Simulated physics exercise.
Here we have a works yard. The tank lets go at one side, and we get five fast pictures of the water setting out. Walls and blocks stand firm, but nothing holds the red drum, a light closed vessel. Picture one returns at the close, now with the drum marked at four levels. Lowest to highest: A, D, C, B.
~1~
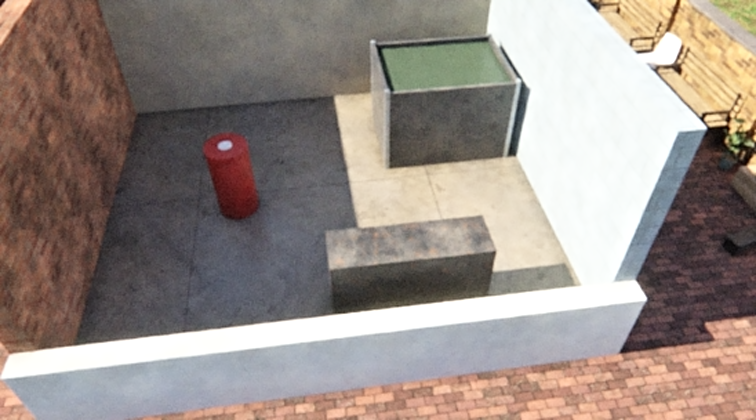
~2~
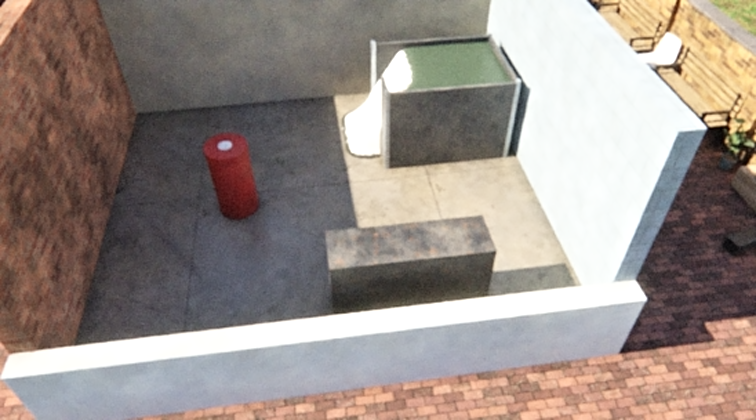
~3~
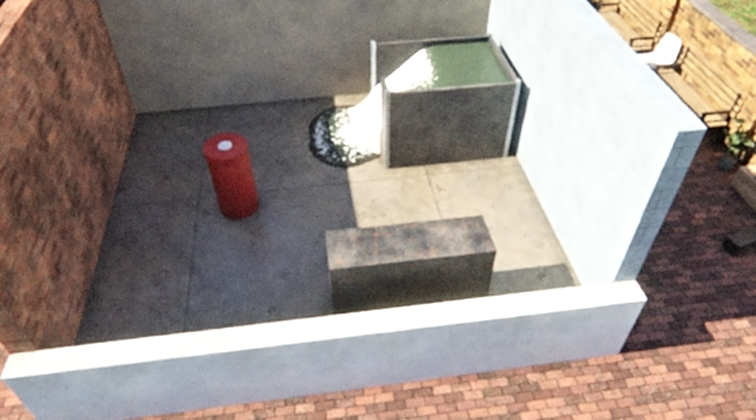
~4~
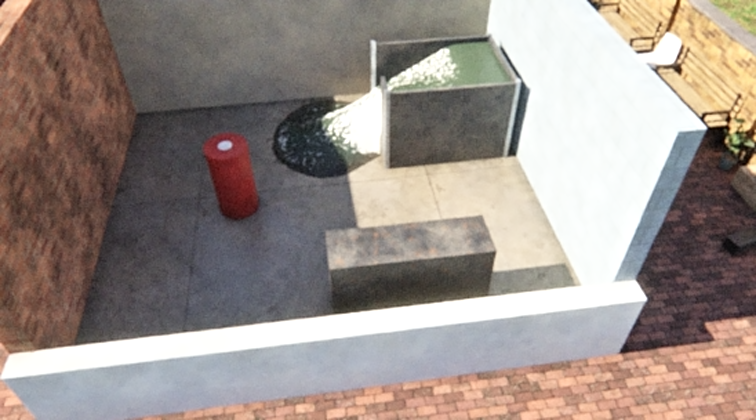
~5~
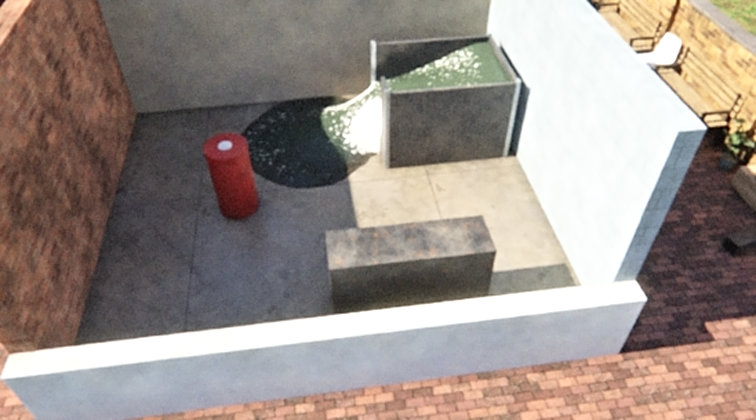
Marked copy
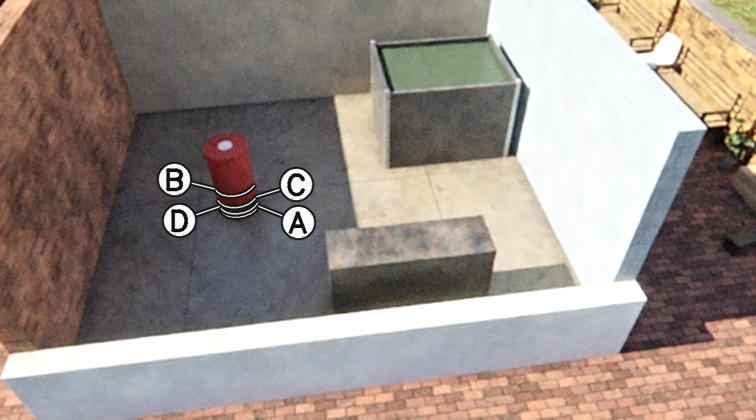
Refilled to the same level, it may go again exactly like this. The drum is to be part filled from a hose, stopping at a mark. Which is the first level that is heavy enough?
B.
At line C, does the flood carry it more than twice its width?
No, it does not.
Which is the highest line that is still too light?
The answer is C.
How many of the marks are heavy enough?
One of them.
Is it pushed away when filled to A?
Yes.
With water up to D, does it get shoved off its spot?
Yes.
In white, A at (239, 217); B at (234, 196); C at (236, 207); D at (238, 213); from the bottom up A, D, C, B.
If A is chosen, it is pushed about 4 times its own width away.
If B is chosen, it does not move.
If C is chosen, it is pushed about its own width away.
If D is chosen, it is pushed about 4 times its own width away.
